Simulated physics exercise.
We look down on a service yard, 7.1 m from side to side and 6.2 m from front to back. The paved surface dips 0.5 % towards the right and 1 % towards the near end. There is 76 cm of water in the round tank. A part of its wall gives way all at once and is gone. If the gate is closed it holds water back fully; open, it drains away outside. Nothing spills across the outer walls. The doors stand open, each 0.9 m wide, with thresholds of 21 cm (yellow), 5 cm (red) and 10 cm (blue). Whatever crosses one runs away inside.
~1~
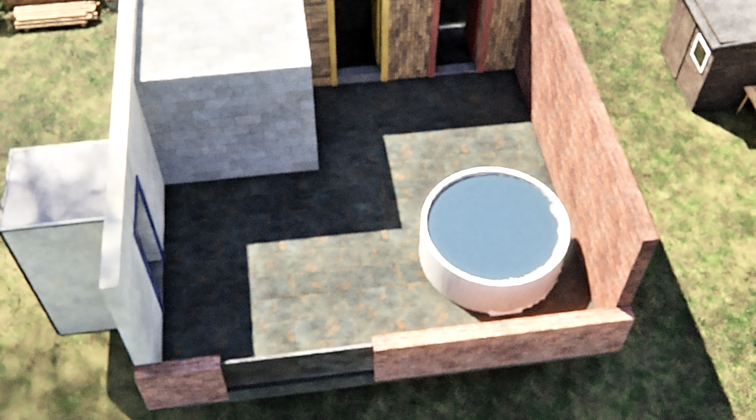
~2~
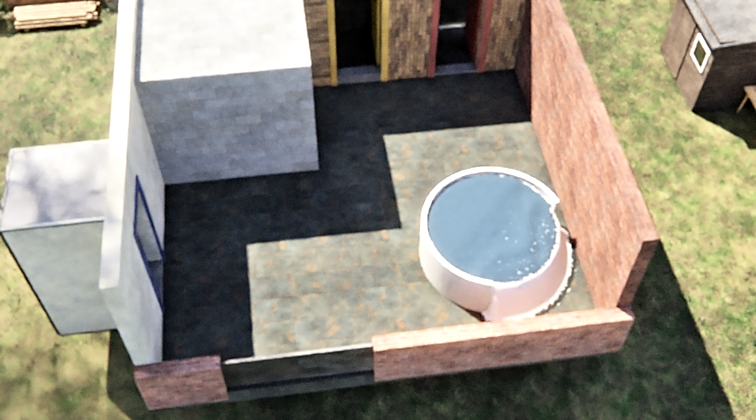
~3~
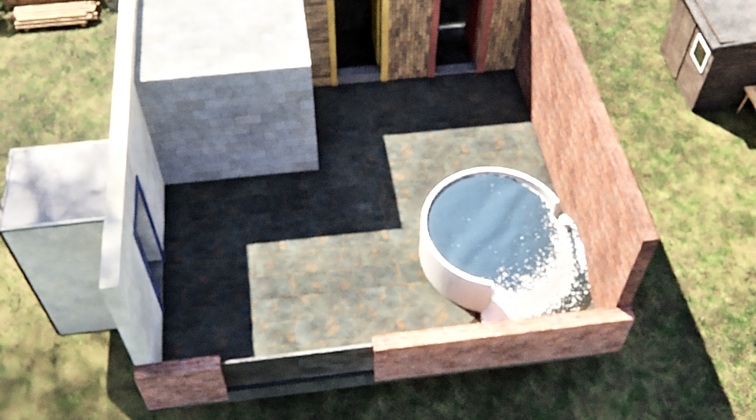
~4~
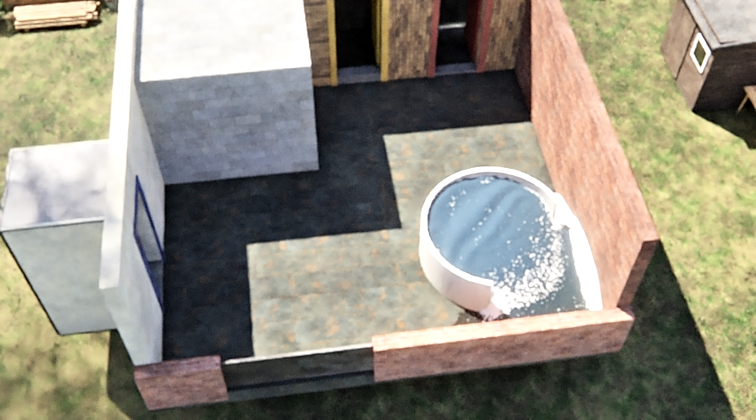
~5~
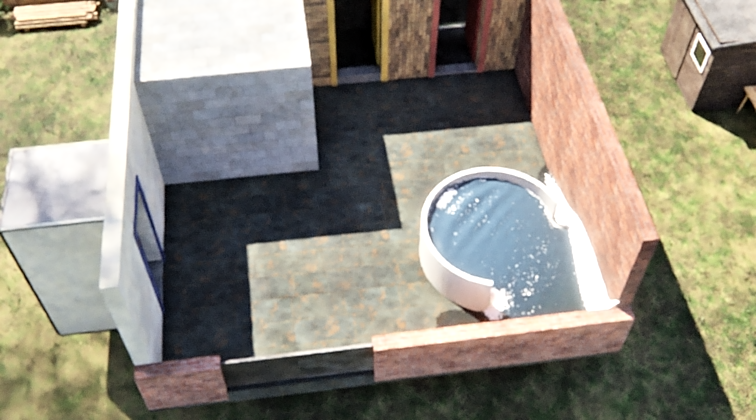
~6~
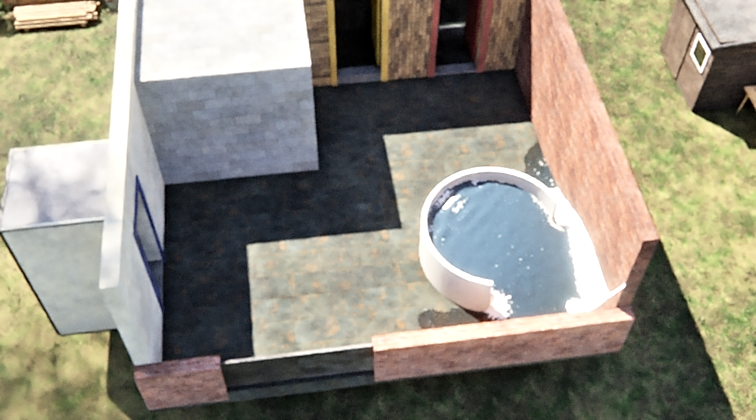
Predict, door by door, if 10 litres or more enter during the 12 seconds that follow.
Door by door: At the yellow door it does not reach the limit; at the red door it passes the limit; at the blue door it goes over the limit.
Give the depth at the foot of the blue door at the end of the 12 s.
Some 9.5 cm.
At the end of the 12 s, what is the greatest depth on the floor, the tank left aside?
Up to some 16 cm.
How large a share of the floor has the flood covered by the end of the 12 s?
About 100 per cent.
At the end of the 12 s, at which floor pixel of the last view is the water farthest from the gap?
Near (165, 188).
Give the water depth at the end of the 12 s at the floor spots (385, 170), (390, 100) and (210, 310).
Roughly 6, 6 and 11 cm, in turn.
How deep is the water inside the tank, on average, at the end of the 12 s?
Some 12 cm.
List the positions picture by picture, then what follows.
The first picture shows the round tank at (495, 226) is whole and still, 76 cm deep.
In the second picture, water pours out at (550, 279) and has run 1.3 m, to (562, 230); deepest outside 35 cm, 76 cm at the round tank's back.
In the third picture, water pours out at (550, 280) and has run 1.6 m, to (564, 215); deepest outside 41 cm, 76 cm at the round tank's back.
In the fourth picture, water pours out at (549, 281) and has run 2.0 m, to (557, 195); deepest outside 62 cm, 76 cm at the round tank's back.
In the fifth picture, the front is at (548, 170), 2.6 m from the gap at (549, 281); 2.8 m2 of floor is under water; 69 cm left at the back of the round tank.
In the sixth picture, the front is at (540, 146), 3.2 m from the gap at (549, 282); 3.2 m2 of floor is under water; 57 cm left at the back of the round tank.
A moment later water covers 25 % of the floor and is deepest (71 cm) near (600, 333); yellow door not reached, red door not reached, blue door not reached.
Soon after water covers 45 % of the floor and is deepest (43 cm) near (525, 342); yellow door not reached, red door 8 cm at the sill, 1 L in, blue door not reached.
Next water covers 75 % of the floor and is deepest (32 cm) near (560, 244); yellow door 4 cm at the sill, 0 L in, red door 12 cm at the sill, 40 L in, blue door 19 cm at the sill, 18 L in.
Later on water covers 95 % of the floor and is deepest (22 cm) near (162, 386); yellow door 5 cm at the sill, 0 L in, red door 8 cm at the sill, 80 L in, blue door 10 cm at the sill, 38 L in.
At the end water covers 100 % of the floor and is deepest (16 cm) near (424, 344); yellow door 5 cm at the sill, 0 L in, red door 6 cm at the sill, 88 L in, blue door 9 cm at the sill, 51 L in.
